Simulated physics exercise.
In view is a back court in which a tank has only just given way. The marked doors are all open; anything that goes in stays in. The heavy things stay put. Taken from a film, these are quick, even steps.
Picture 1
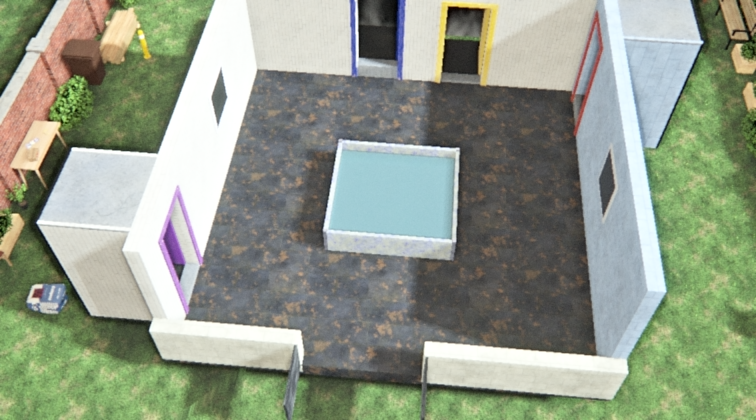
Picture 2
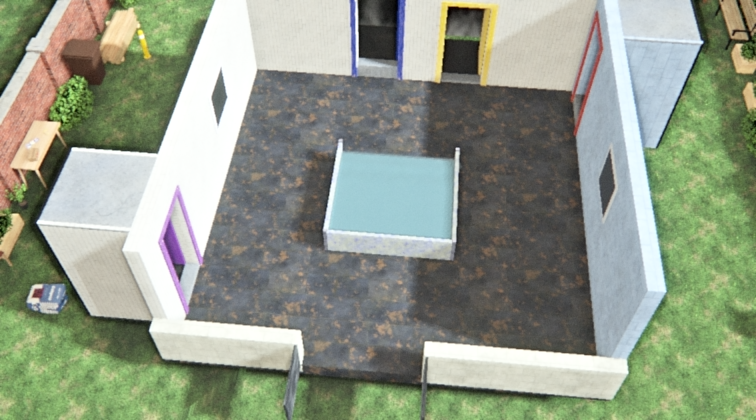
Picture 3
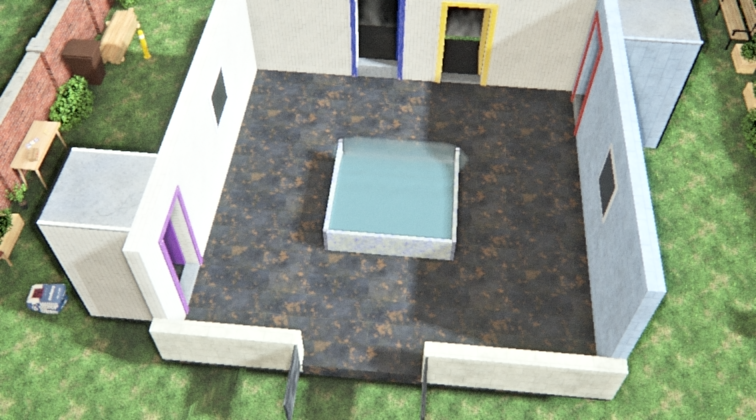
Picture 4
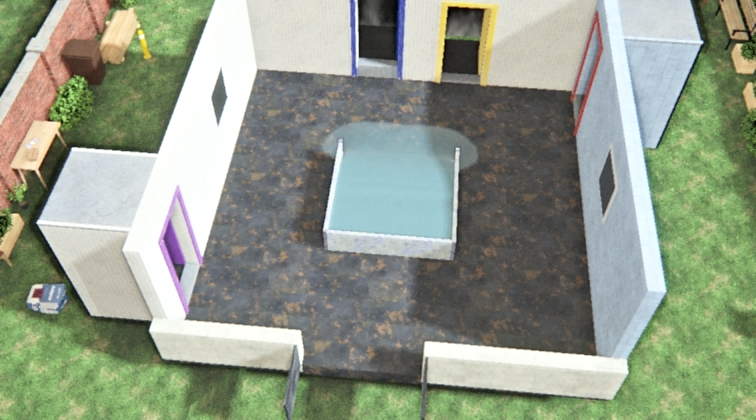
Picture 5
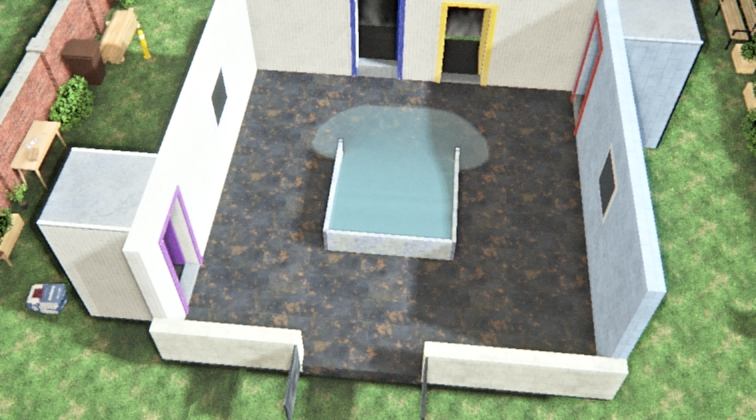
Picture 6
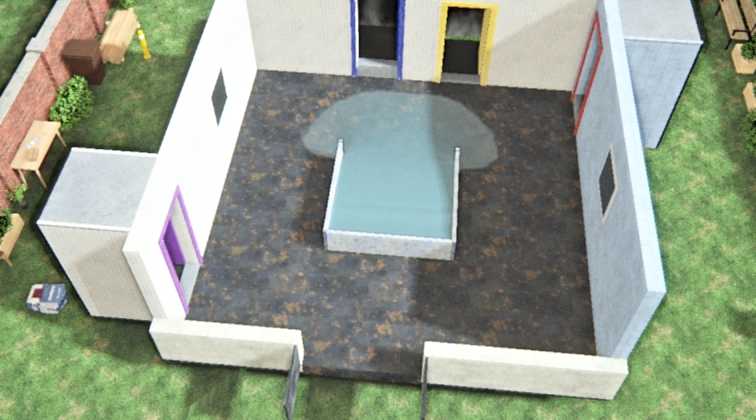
Water sat still in a low, square tank in a walled courtyard until the tank's far side disappeared, then it poured out through the gap and spread in a widening, rounded sheet across the dark floor.
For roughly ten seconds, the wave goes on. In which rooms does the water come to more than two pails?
Yellow door: Over two buckets; blue door: Two buckets or fewer; red door: Two buckets or fewer; purple door: Two buckets or fewer.
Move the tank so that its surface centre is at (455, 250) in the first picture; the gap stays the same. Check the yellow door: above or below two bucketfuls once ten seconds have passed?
As I see it, the yellow door overshoots.
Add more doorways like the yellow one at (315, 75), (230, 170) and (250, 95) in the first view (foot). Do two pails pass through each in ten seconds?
Taking them as listed, the first gets past the limit, the second doesn't reach the limit and the third gets past the limit.
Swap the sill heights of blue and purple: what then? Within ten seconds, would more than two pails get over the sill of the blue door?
Looking at it again, the blue door breaks the threshold.
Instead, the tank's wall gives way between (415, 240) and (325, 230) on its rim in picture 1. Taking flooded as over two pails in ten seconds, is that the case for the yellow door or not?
Well, the yellow door comes up short this time.
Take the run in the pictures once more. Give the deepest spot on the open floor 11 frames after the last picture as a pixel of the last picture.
It should be close to (392, 80).
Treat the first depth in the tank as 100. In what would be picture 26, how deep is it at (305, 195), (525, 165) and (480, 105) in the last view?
Readings in sequence: 0, 0, 30 percent.
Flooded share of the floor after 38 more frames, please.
Roughly 75 percent.
A moment on, water covers 25 % of the floor; the yellow door under two buckets in, the blue door wet at the sill, nothing in, the red door not reached, the purple door not reached.
Next, water covers 30 % of the floor; the yellow door over two buckets in, the blue door wet at the sill, nothing in, the red door not reached, the purple door not reached.
Then, water covers 35 % of the floor; the yellow door far over two buckets in, the blue door wet at the sill, nothing in, the red door wet at the sill, nothing in, the purple door not reached.
Later, water covers 75 % of the floor; the yellow door far over two buckets in, the blue door wet at the sill, nothing in, the red door wet at the sill, nothing in, the purple door wet at the sill, nothing in.
In the end, water covers 95 % of the floor; the yellow door far over two buckets in, the blue door wet at the sill, nothing in, the red door wet at the sill, nothing in, the purple door wet at the sill, nothing in.
